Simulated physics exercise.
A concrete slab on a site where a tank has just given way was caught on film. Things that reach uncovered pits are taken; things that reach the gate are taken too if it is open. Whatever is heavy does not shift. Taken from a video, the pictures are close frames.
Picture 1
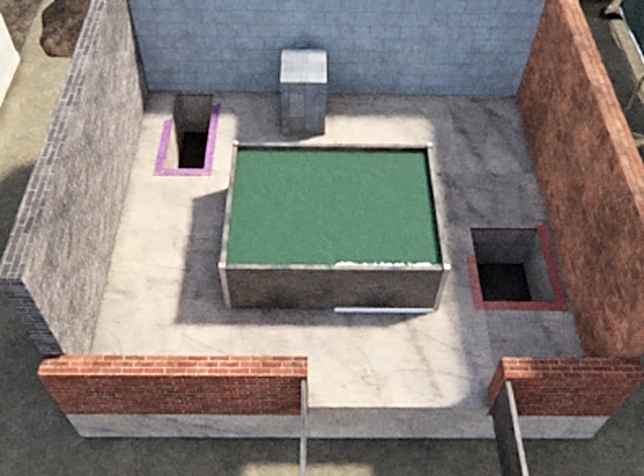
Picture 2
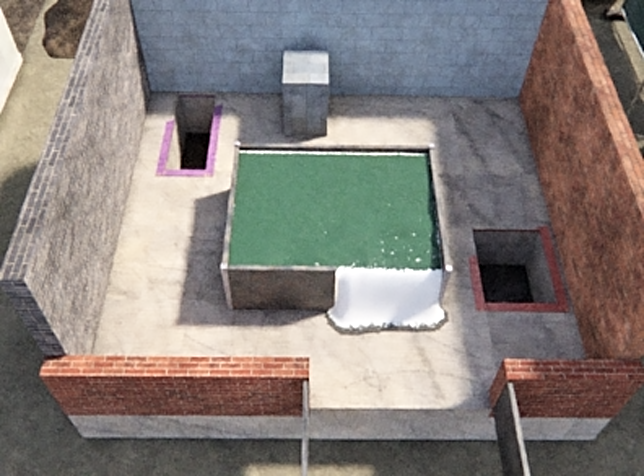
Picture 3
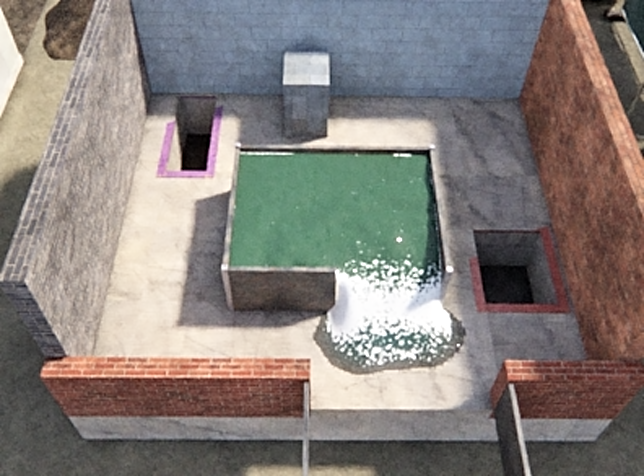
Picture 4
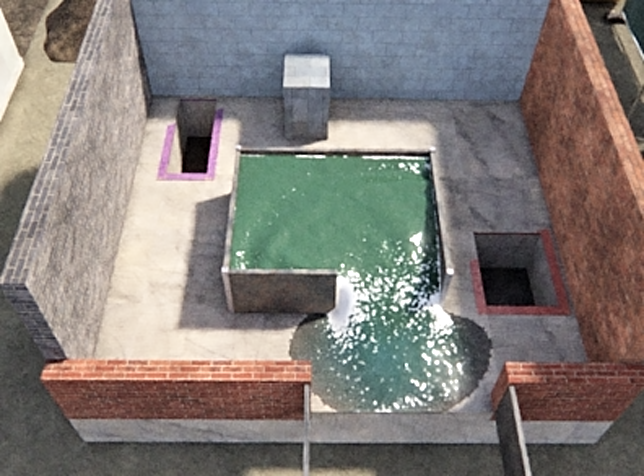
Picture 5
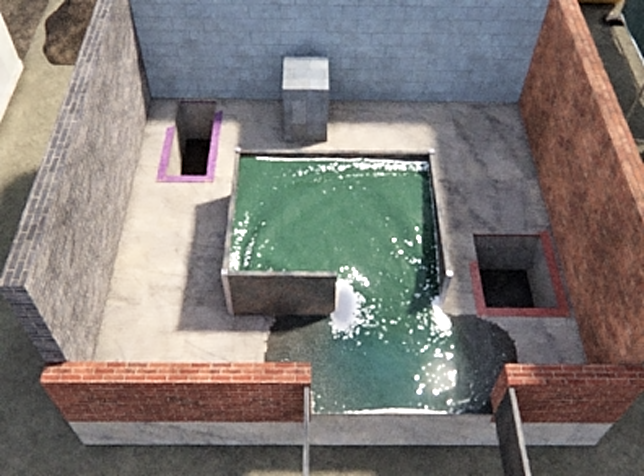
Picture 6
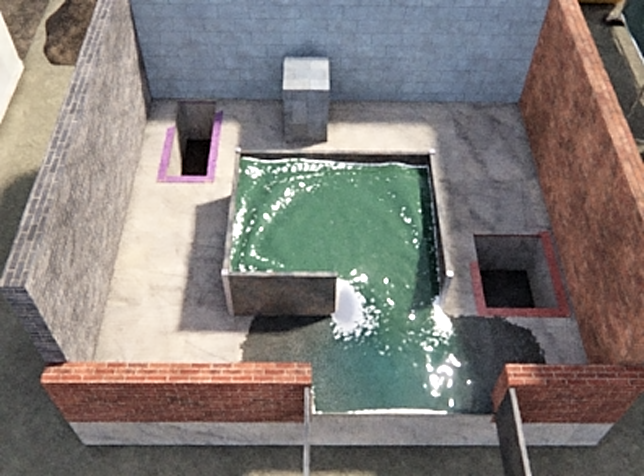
In this clip, green water sits in a raised rectangular tank within a walled concrete area, then bursts through the right part of its front side, foaming onto the slab and spreading toward the gap between the low brick walls.
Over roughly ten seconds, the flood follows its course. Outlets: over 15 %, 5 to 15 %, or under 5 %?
Result - gate: Over 15 %, red pit: 5 to 15 %, purple pit: Under 5 %.
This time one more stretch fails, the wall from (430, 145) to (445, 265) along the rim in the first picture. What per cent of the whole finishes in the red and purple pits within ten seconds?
Parts in a hundred: Red 75, purple 6.
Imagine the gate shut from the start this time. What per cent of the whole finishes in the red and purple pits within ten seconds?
Red 40 %, purple 15 %.
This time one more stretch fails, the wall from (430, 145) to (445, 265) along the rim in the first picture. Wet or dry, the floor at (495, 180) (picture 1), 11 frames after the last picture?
Result - sodden.
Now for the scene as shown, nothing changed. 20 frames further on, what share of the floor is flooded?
Estimated share: About 25 %.
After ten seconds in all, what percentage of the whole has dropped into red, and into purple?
About 8 and 0 per cent.
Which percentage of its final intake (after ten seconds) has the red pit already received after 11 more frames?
I'd put it at 10 percent.
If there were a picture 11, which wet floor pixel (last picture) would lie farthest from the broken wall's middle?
Approximate pixel: (88, 392).
A moment on, water covers 20 % of the floor; the gate 17 %, the red pit 0 %, the purple pit 0 %.
Next, water covers 25 % of the floor; the gate 32 %, the red pit 1 %, the purple pit 0 %.
Then, water covers 25 % of the floor; the gate 48 %, the red pit 3 %, the purple pit 0 %.
Later, water covers 30 % of the floor; the gate 64 %, the red pit 5 %, the purple pit 0 %.
In the end, water covers 25 % of the floor; the gate 75 %, the red pit 7 %, the purple pit 0 %.
